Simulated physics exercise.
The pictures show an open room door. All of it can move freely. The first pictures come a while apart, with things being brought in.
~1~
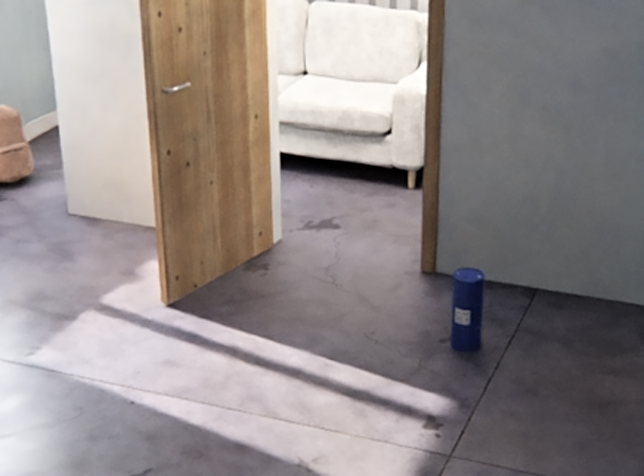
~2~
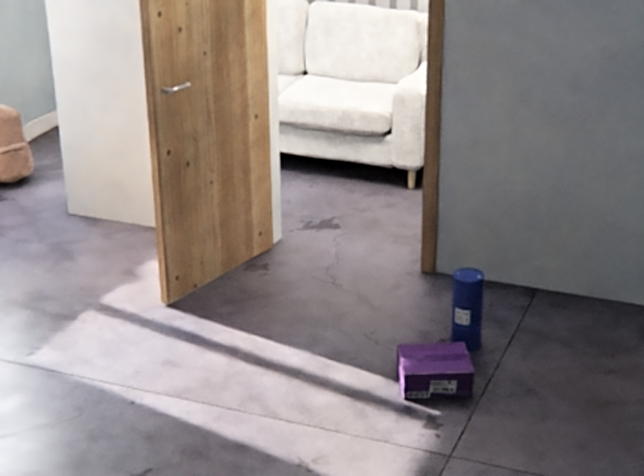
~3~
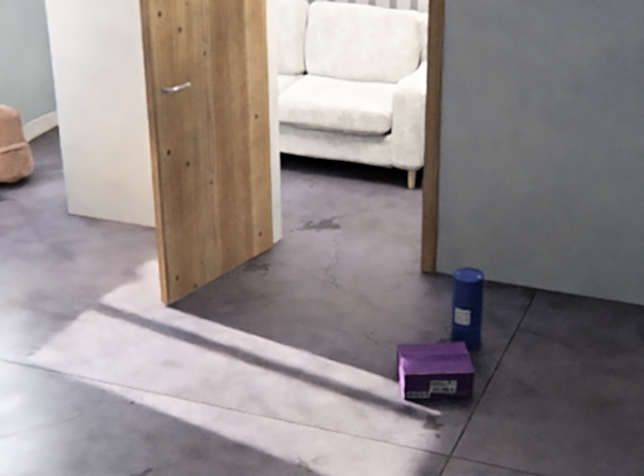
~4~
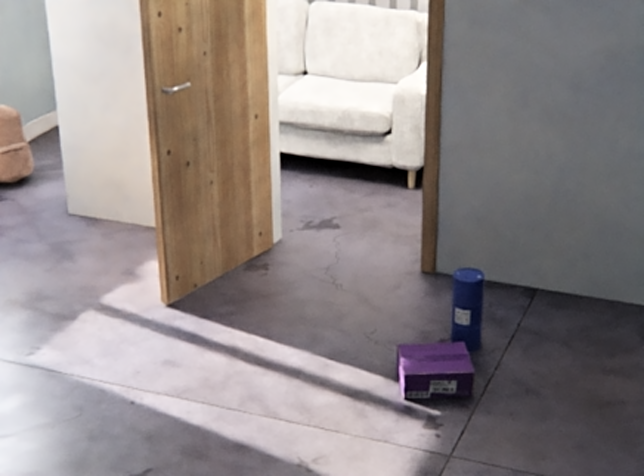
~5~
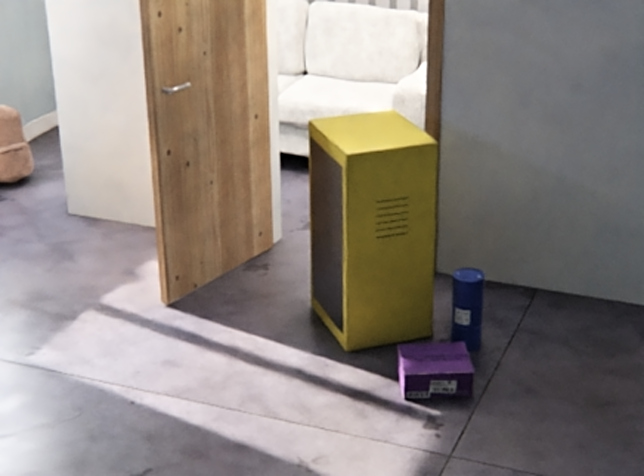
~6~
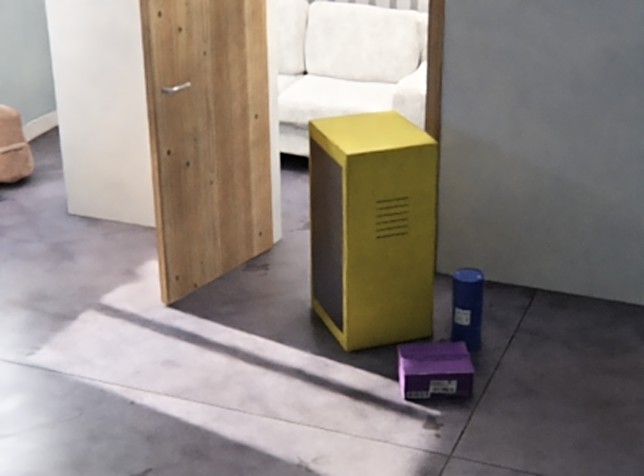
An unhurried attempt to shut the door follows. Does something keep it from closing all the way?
Chances are the door will be thwarted.
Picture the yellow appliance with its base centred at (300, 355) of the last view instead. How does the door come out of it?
Observation: Afterwards the door travels the full way.
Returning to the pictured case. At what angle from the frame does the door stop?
The answer is roughly 50°.
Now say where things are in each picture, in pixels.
In the first frame, door wide open and still.
In the second frame, door wide open and still; purple parcel (434, 370); blue canister (467, 310).
In the third frame, door wide open and still; purple parcel (434, 370); blue canister (467, 310).
In the fourth frame, door wide open and still; purple parcel (434, 370); blue canister (467, 310).
In the fifth frame, door wide open and still; purple parcel (434, 370); blue canister (467, 310).
In the sixth frame, door wide open and still; yellow appliance (371, 229); purple parcel (434, 370).
Then, 0.50 s past the last view, door 95° open.
Then, 0.80 s past the last view, door 82° open.
Then, 1.10 s past the last view, door 66° open.
Then, 1.30 s past the last view, door 55° open.
Finally, door 50° open; all 3 still in place. Final places as the last picture's camera would see them, yellow appliance near (373, 229).
